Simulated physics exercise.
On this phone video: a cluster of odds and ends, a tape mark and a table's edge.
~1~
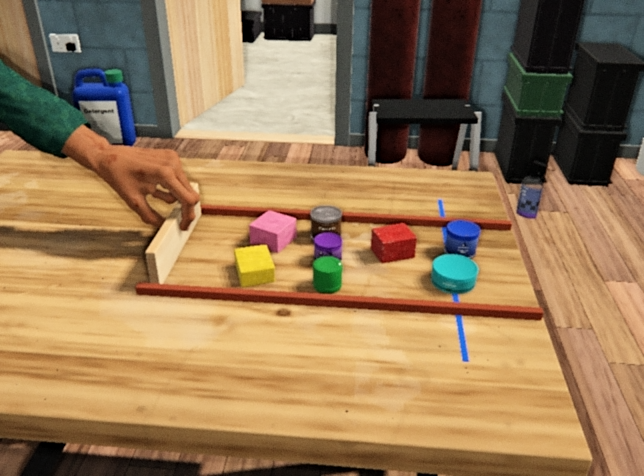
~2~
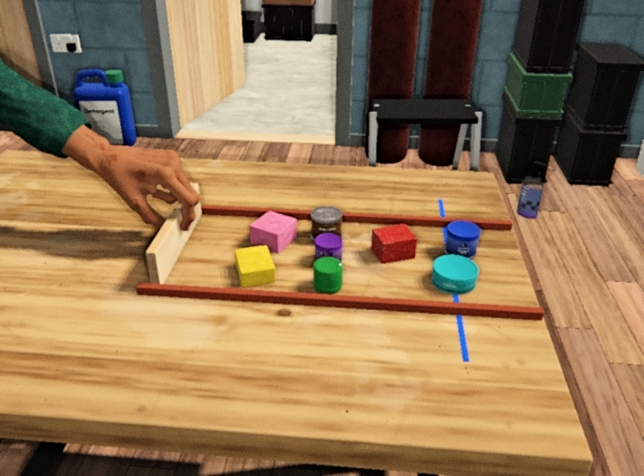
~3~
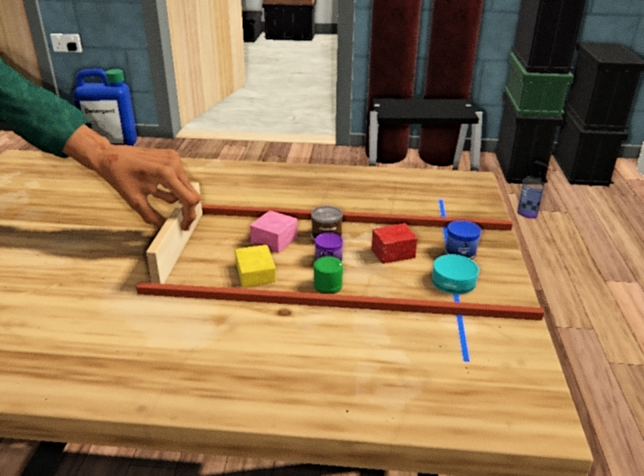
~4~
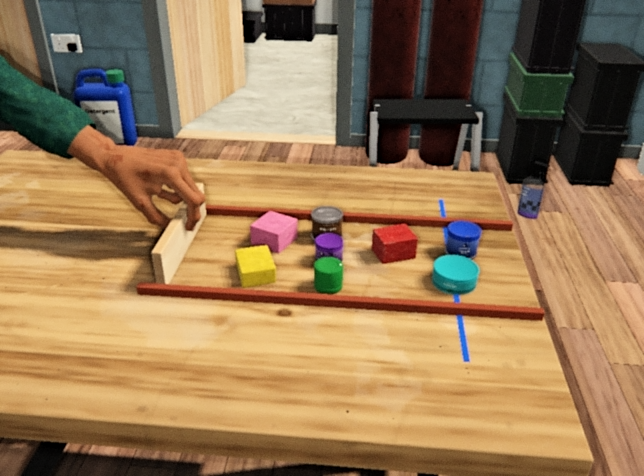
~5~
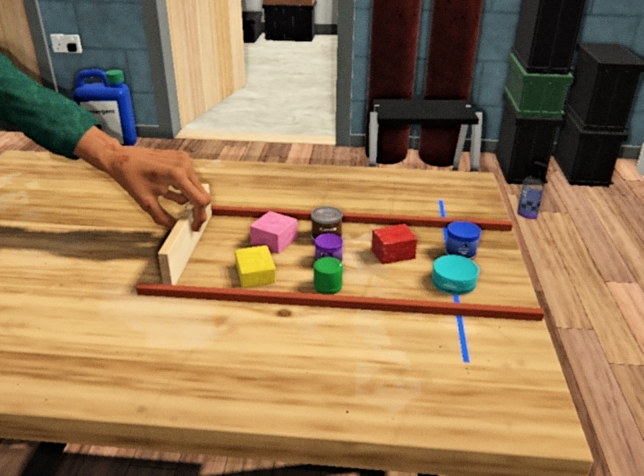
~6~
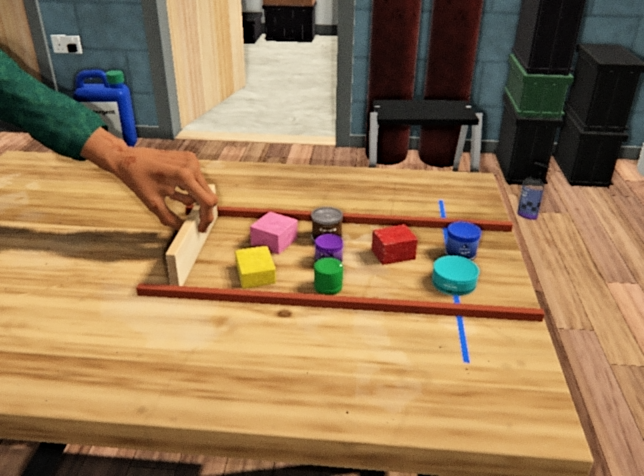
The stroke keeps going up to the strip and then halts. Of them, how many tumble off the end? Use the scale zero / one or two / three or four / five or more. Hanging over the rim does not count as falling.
On that scale it is one or two.
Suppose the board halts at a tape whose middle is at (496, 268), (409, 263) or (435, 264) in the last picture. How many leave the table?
Tallies in the order given: 5, 0, 0.
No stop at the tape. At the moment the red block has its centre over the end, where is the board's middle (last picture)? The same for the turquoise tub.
I'd put it close to (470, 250), and close to (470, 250) for the other one.
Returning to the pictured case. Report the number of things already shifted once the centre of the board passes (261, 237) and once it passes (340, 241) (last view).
At the first point the count is 2, at the second it's 6.
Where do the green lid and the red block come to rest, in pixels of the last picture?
(510, 294) and (506, 253), approximately.
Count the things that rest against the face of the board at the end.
At rest, 3 are in contact.
Soon after, none off yet; blue tin at rest near (463, 242); turquoise tub at rest near (455, 276); red block at rest near (394, 244).
Then, none off yet; blue tin at rest near (463, 242); turquoise tub at rest near (455, 276); red block moved about its own width near (420, 249).
By the end, the number that fall off is one or two; fallen, blue tin.
